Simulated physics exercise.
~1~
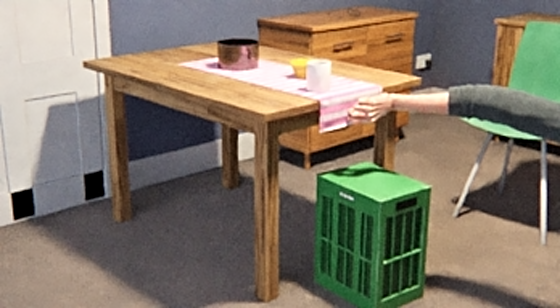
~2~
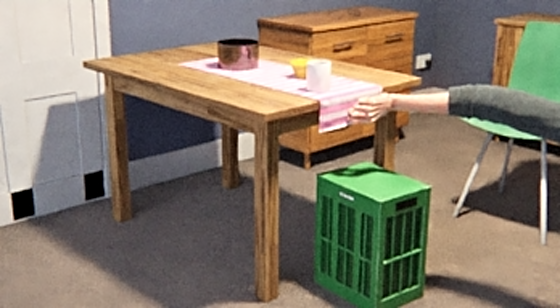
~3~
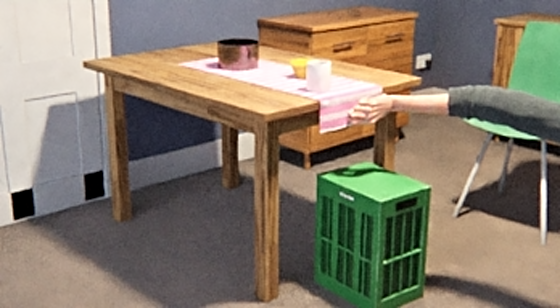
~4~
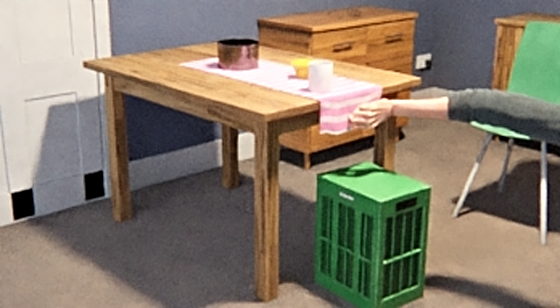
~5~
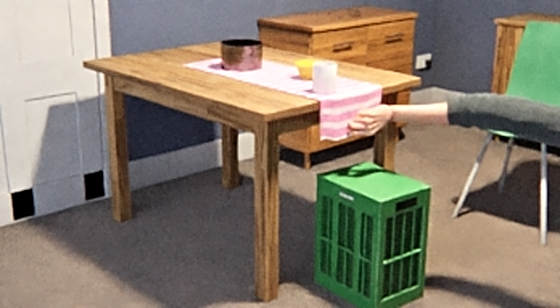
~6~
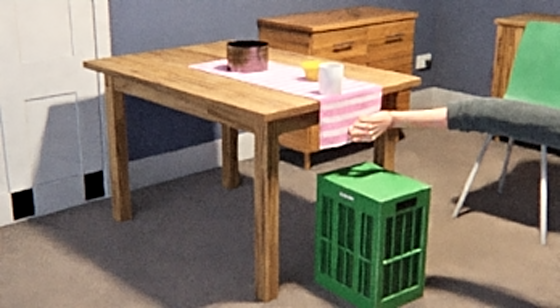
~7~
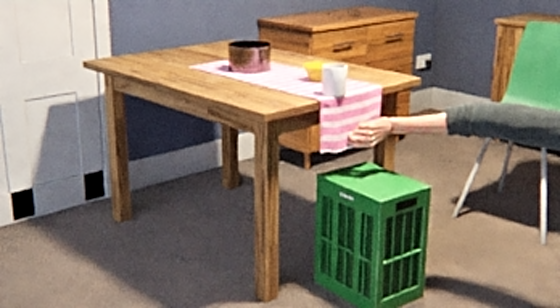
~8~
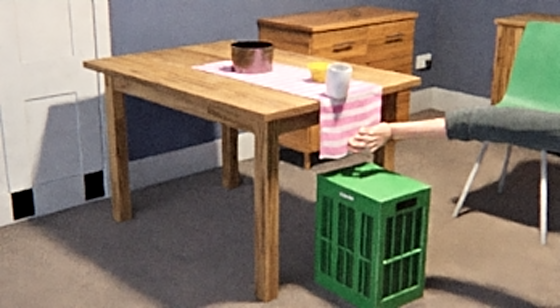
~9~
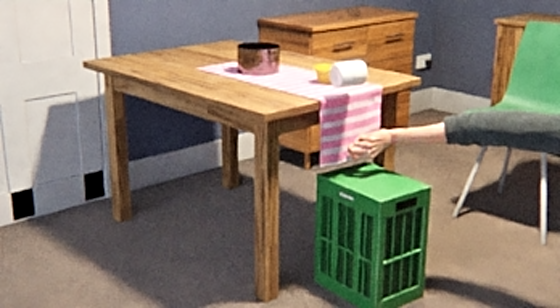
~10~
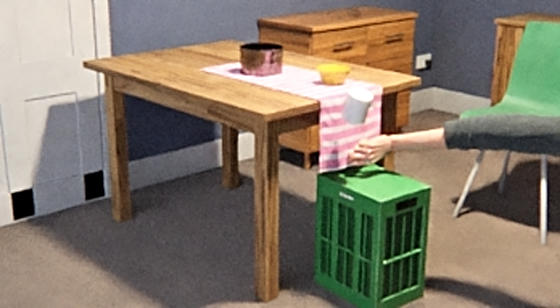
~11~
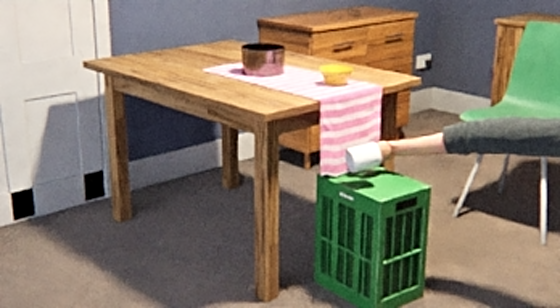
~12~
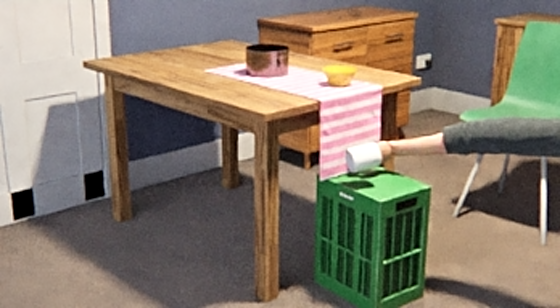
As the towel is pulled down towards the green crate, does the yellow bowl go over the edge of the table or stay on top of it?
The yellow bowl stays on the table, carried a little to the right with the towel, while the white mug tips and falls over the edge.
